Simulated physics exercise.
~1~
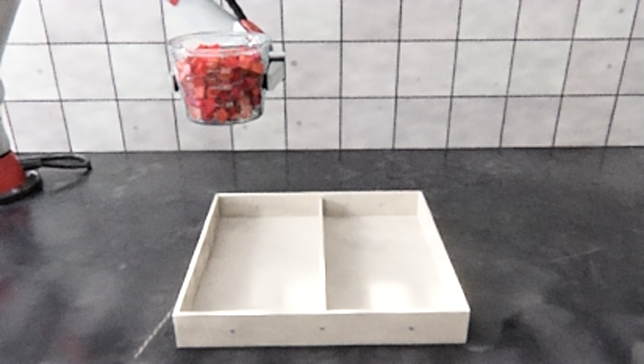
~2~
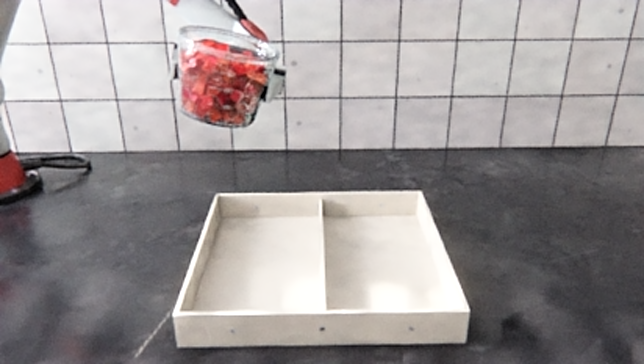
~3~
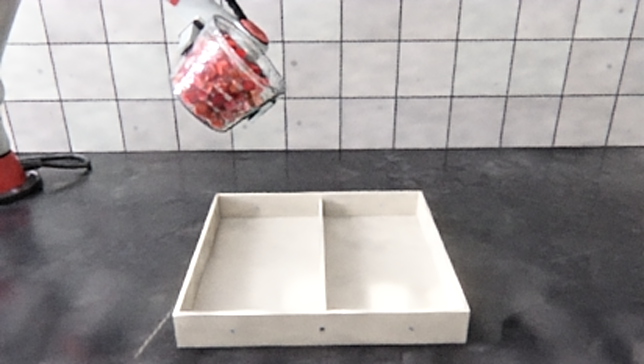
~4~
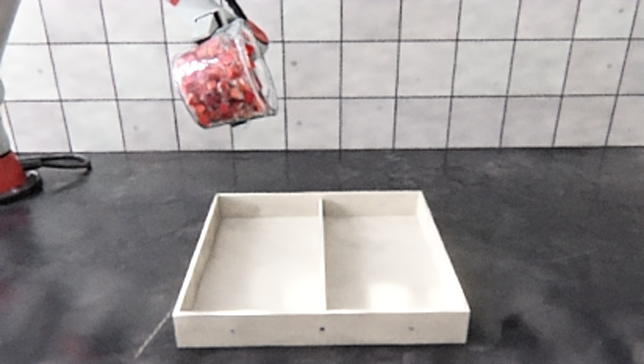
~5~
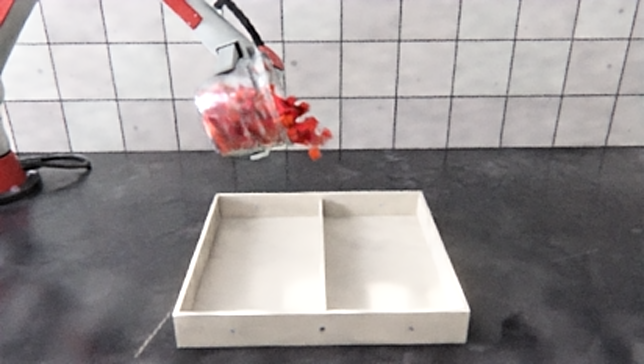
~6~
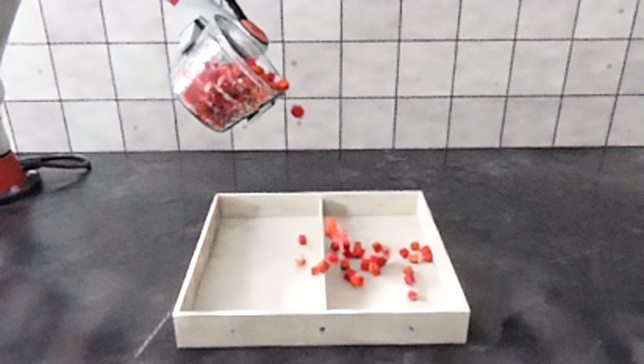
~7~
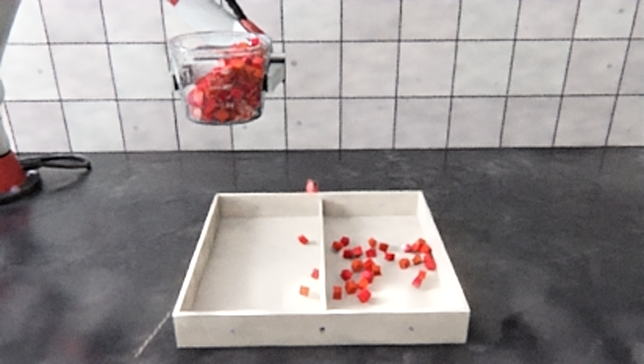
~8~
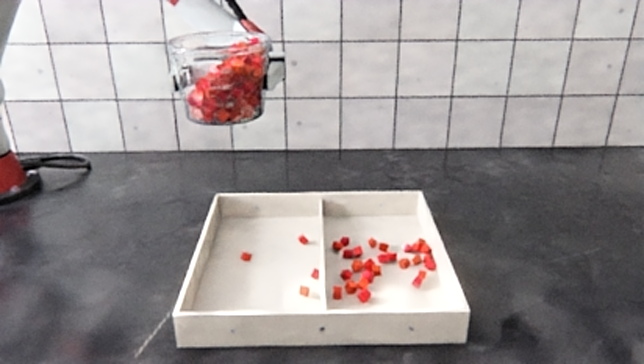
A robot arm tipped a clear cup of red vegetable pieces over a divided pale tray and spilled some out, mostly into the right section with a few in the left, then swung the cup back upright with most of the pieces still inside.
